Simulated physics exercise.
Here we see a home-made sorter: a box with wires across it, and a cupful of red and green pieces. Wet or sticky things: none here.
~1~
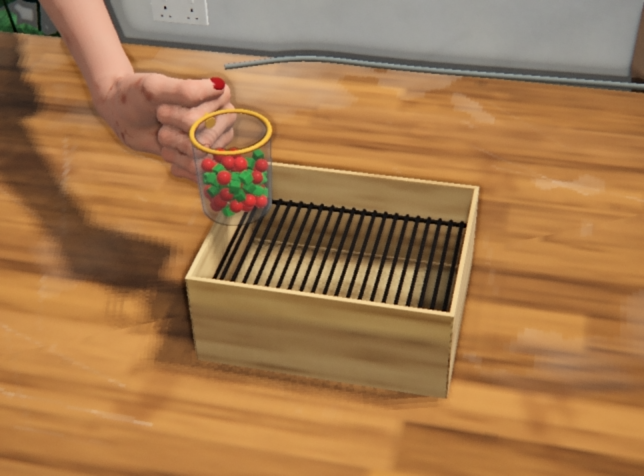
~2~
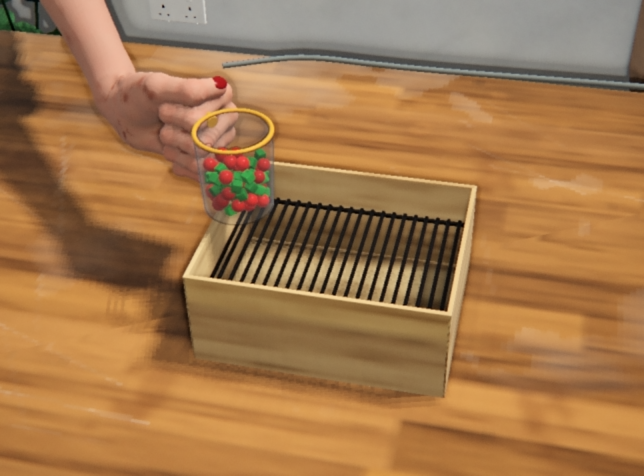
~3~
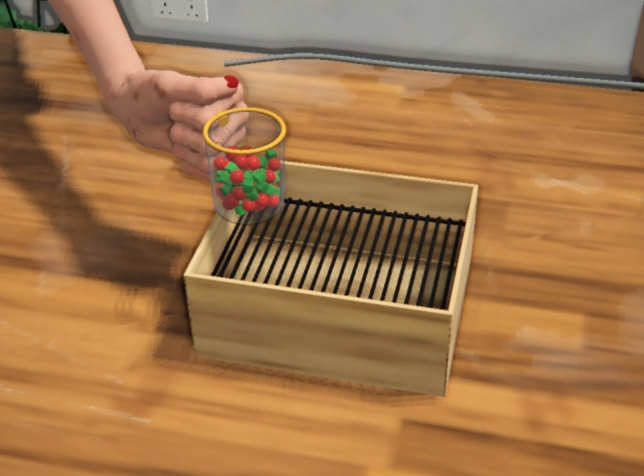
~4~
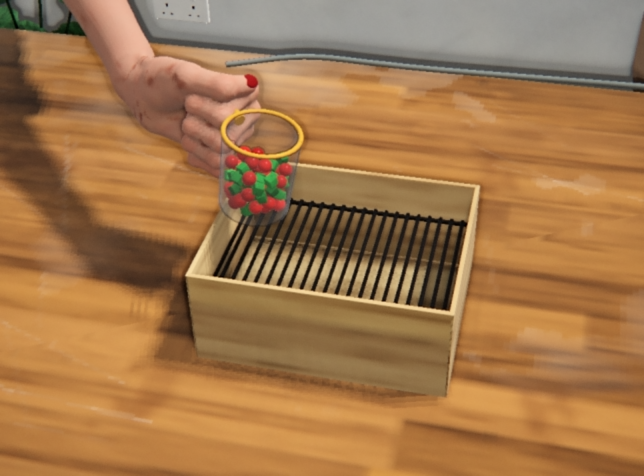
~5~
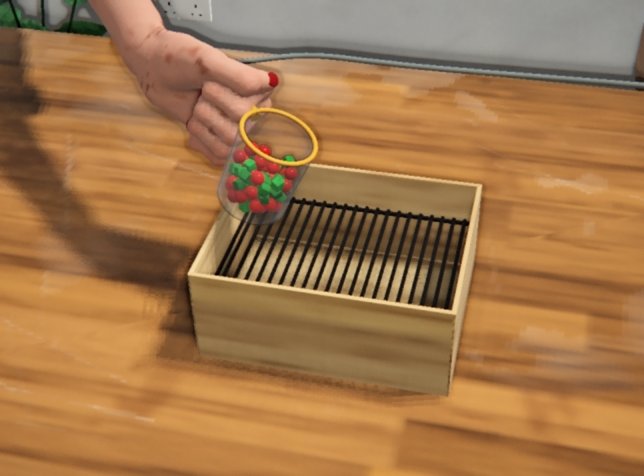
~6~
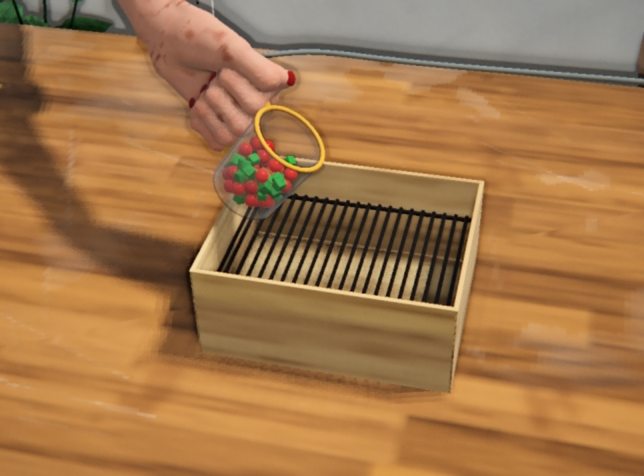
At first, a hand holds a clear, yellow-rimmed cup of red and green pieces upright above the left side of a wooden box crossed by dark wires. The hand moves the cup slightly right, then tilts it to the right, and the pieces stay inside as the lean steepens.
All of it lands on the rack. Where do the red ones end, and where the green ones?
Red: Kept above; green: Kept above.
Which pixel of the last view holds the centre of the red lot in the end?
About (334, 255).
Then, 0.23 s past the last view, red ones, all in the cup; green ones, all in the cup.
Then, 0.53 s past the last view, red ones, all in the cup; green ones, all in the cup.
Then, 0.84 s past the last view, red ones, most in the cup, about a quarter on or over the wires; green ones, about two thirds in the cup, about a quarter on or over the wires.
Finally, red ones, all on the wires, none under the rack; green ones, all on the wires, none under the rack.
